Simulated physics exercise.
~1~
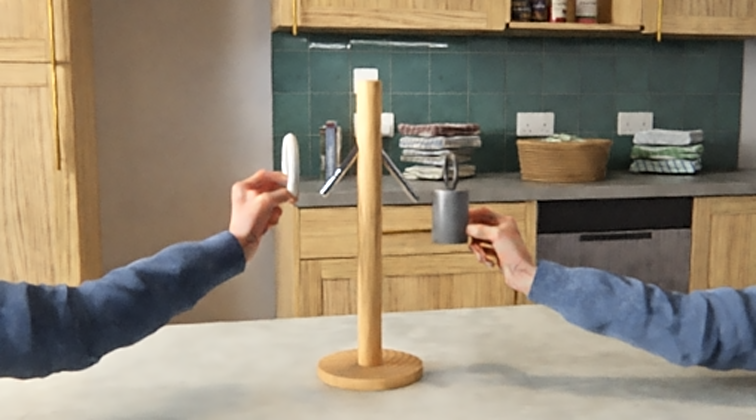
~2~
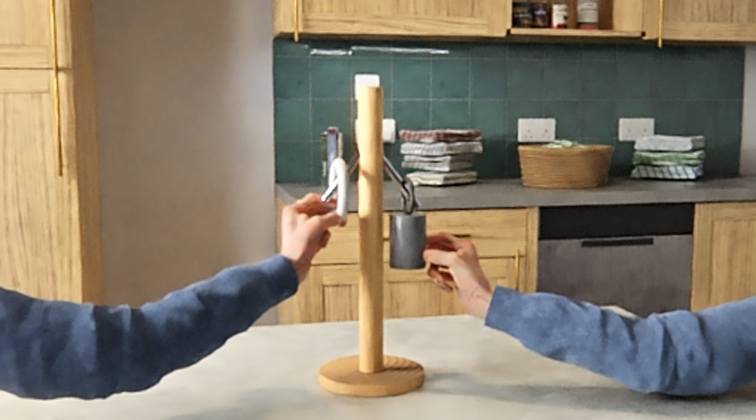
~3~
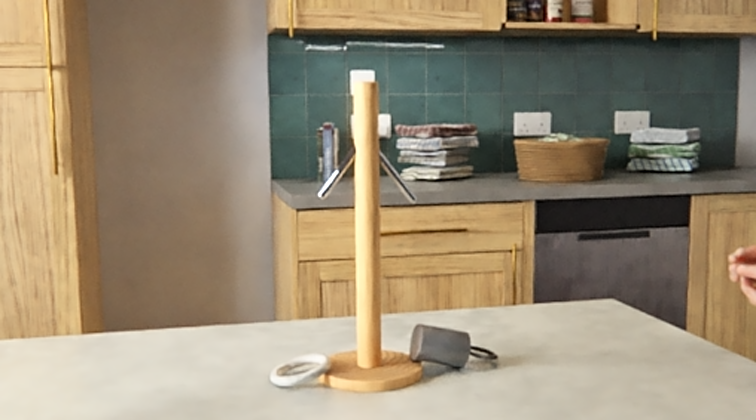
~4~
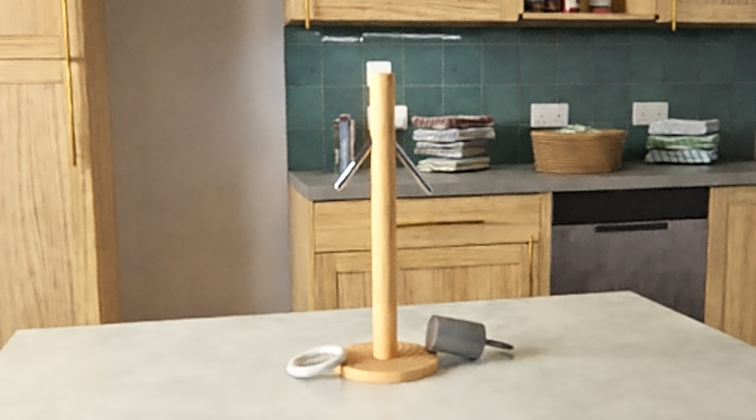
In a kitchen, two hands brought a white ring of tape and a grey lantern in from either side to the metal pegs of a wooden stand, but once they let go, both dropped and came to rest on the table by its base.
